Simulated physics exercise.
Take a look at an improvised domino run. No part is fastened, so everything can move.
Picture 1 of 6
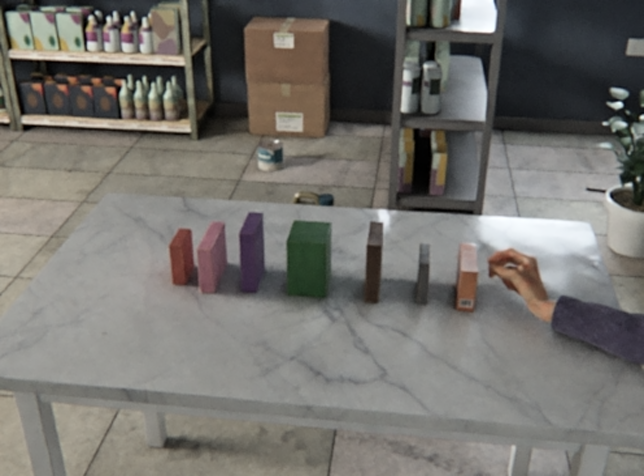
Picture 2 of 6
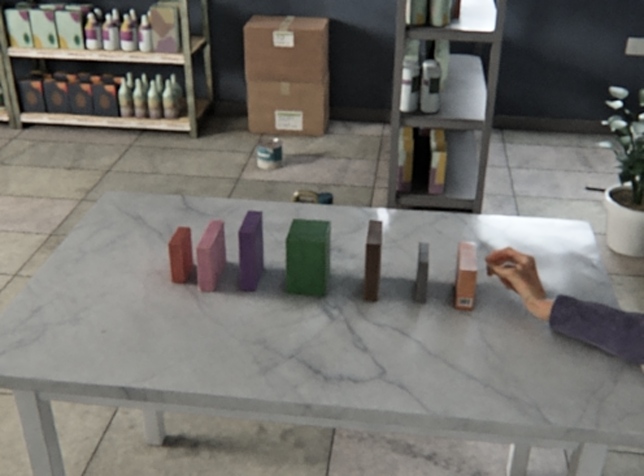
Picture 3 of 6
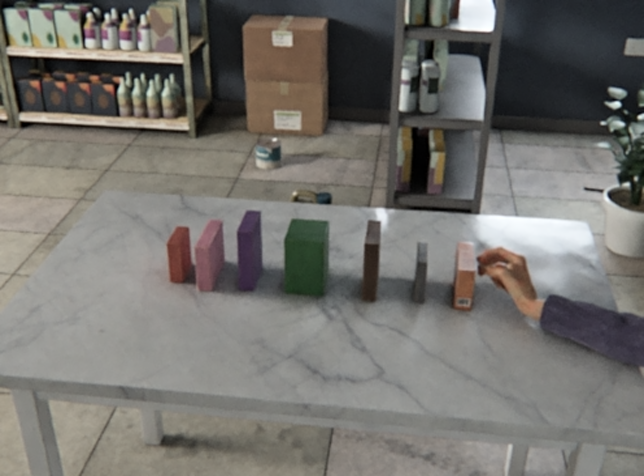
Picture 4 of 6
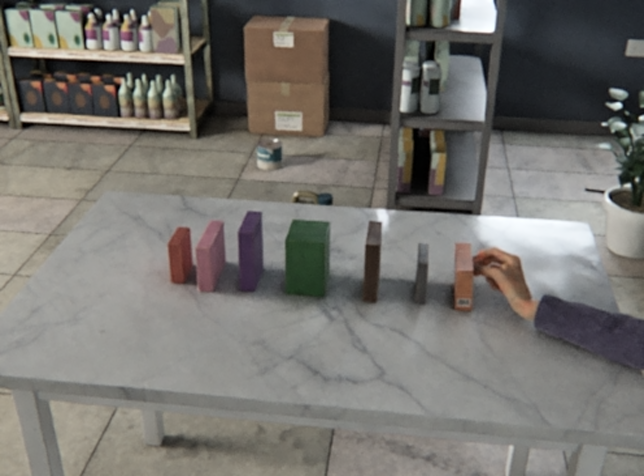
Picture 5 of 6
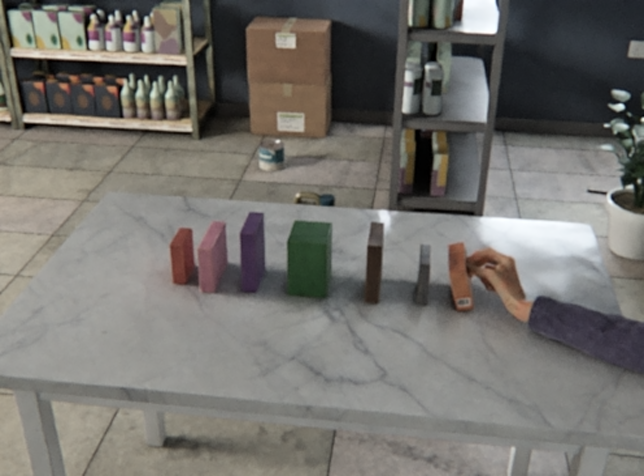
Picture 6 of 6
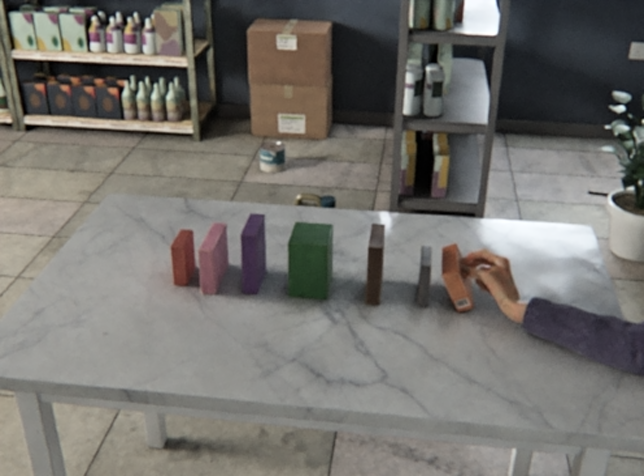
The clip shows a row of upright coloured blocks and boards on a marble table as a hand at the right reaches the orange packet at that end and pushes it, tilting it leftward toward the small grey board.
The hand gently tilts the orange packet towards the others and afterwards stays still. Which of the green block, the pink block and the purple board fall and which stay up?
The green block will never pass its tipping point, the pink block will never pass its tipping point, the purple board will never pass its tipping point.
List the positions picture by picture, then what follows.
The first picture shows green block (310, 259); pink block (213, 257); purple board (252, 252).
The second picture shows grey board (422, 272); brown board (373, 260).
The third picture shows grey board (421, 272); brown board (372, 260).
The fourth picture shows orange packet 4° over; grey board (422, 273); brown board (373, 261).
The fifth picture shows orange packet 15° over; grey board (424, 274); brown board (375, 262).
The sixth picture shows orange packet 25° over; green block (311, 260); pink block (214, 258); purple board (254, 254).
Then, 0.30 s on from there, orange packet 54° over; grey board turned 20° from how it was put.
Then, 0.50 s on from there, orange packet 72° over; grey board turned 66° from how it was put; brown board turned 13° from how it was put.
Then, 0.90 s on from there, orange packet 74° over; grey board on its side; brown board turned 34° from how it was put.
In the end, toppled on the table, grey board; left askew, brown board; the other 3 unmoved. At the end, from the last picture's camera, green block near (311, 260), pink block near (214, 258).
